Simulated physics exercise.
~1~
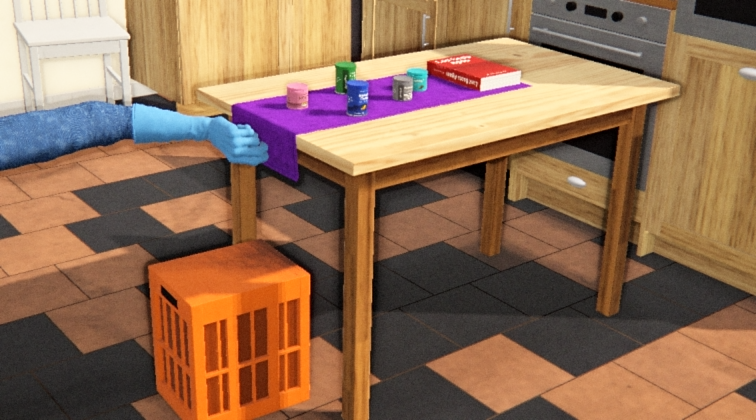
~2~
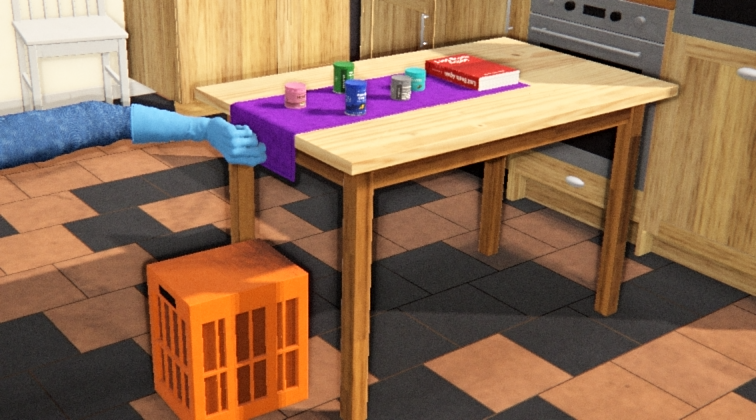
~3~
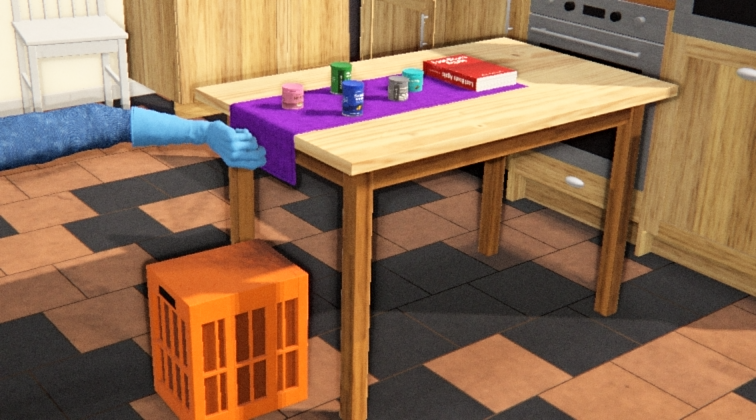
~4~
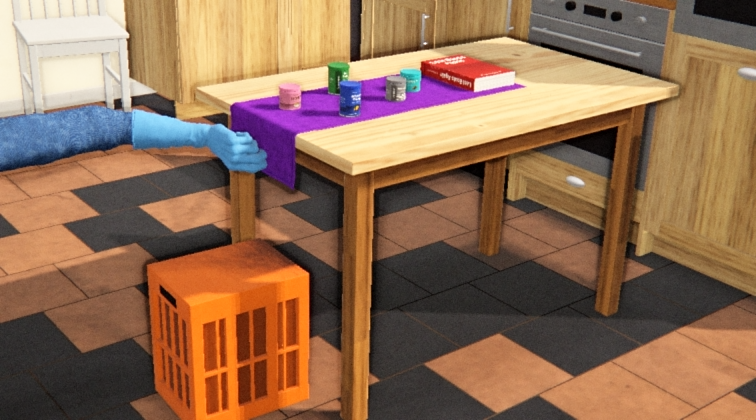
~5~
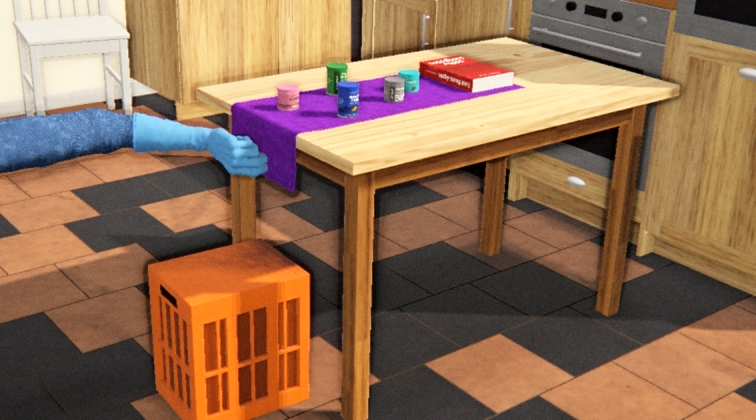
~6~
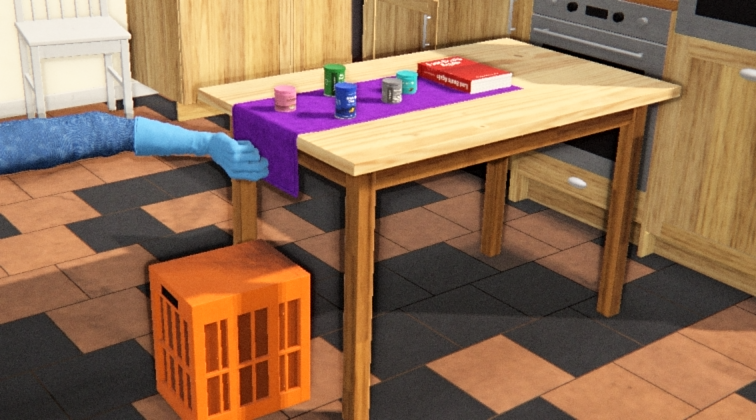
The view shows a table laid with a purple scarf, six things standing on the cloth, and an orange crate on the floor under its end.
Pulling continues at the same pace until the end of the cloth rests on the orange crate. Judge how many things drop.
My judgement: Two.
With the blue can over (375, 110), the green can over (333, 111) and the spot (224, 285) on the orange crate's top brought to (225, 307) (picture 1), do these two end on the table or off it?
The blue can is carried off, the green can tumbles off.
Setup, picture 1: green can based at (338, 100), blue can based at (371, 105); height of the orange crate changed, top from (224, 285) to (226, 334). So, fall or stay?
Outcome for the green can: It is lost. Outcome for the blue can: It is lost.
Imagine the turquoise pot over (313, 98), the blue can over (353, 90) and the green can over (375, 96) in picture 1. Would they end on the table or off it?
Looking at each one, the turquoise pot drops away, the blue can remains in position and the green can remains in position.
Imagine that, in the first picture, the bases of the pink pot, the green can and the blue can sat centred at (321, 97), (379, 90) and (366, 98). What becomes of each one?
The pink pot ends up knocked off; the green can ends up still aboard; the blue can ends up still aboard.
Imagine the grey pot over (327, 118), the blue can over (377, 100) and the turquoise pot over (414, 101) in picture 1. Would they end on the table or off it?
Of the three, the grey pot takes a tumble, the blue can stays aboard, the turquoise pot stays aboard.
Soon after, hem near (263, 228); pink pot gone.
After that, hem on the crate; pink pot and blue can gone.
In the end, hem on the crate; pink pot and blue can gone. The answer is two.
